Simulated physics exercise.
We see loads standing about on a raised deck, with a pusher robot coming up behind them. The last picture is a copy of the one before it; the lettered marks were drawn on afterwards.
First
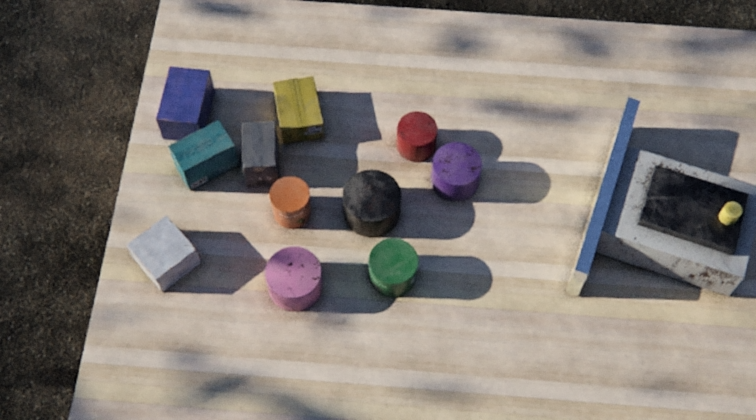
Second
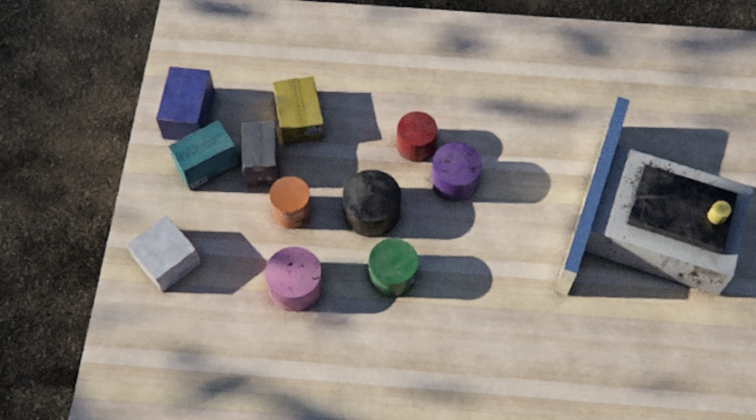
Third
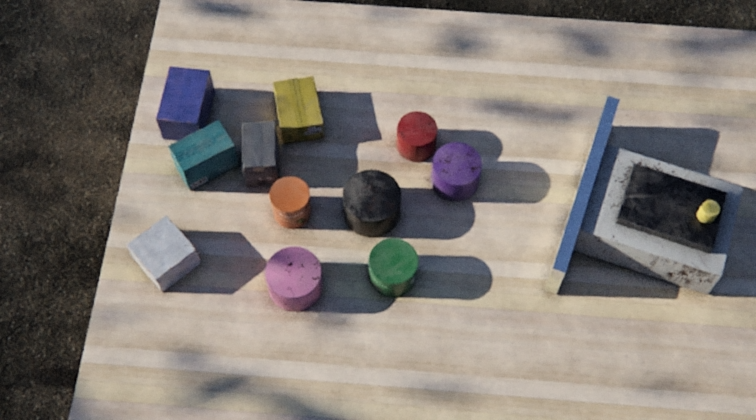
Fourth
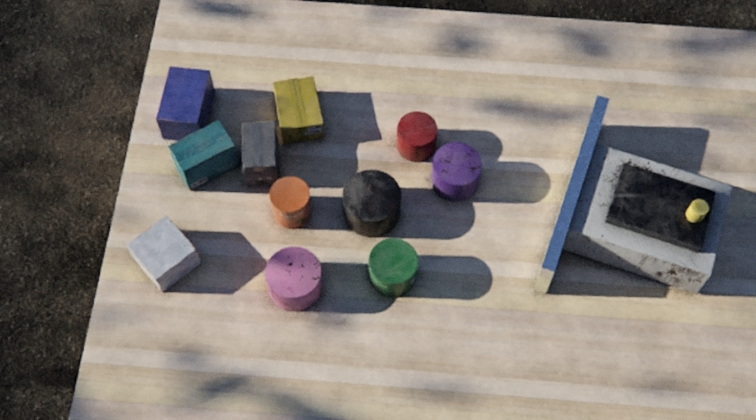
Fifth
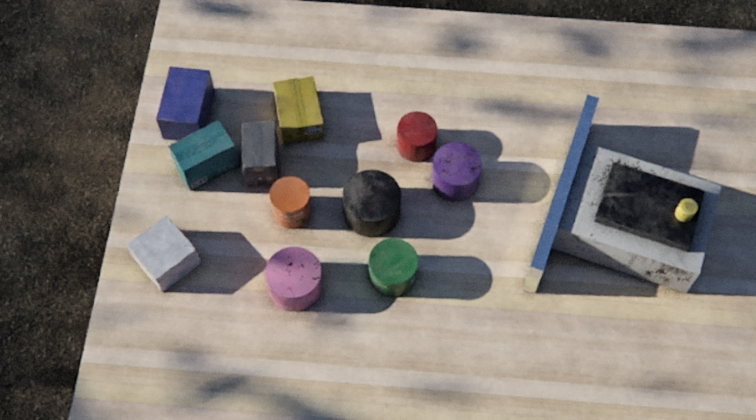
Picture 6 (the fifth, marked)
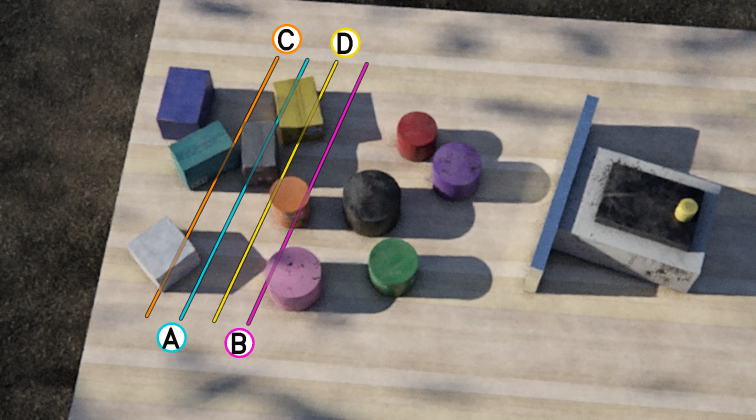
On a sunlit raised deck, colourful boxes and round canisters stand grouped toward the left, while a pale robot with a long blue pusher blade sits at the right. The robot creeps a short way left toward them, blade first, narrowing the gap, while the loads all stay still.
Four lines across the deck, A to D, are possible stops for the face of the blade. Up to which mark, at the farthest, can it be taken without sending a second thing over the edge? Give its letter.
Stop at C.
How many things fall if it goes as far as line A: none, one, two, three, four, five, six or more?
The count is none.
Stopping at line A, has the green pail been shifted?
Yes.
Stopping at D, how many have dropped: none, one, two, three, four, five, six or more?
By then, none.
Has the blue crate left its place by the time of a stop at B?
No.
On the marked copy, A at (248, 181); B at (311, 185); C at (216, 178); D at (279, 183).
With C. Early on, robot (514, 193); red canister (405, 126); green pail (374, 264).
Further on, robot (385, 184); turquoise box (199, 153); orange pail (231, 198).
At the end, robot (286, 177); blue crate over the edge; turquoise box (138, 134); one fallen.
As for the rest, A is within the limit but short; B is within the limit but short; D is within the limit but short.
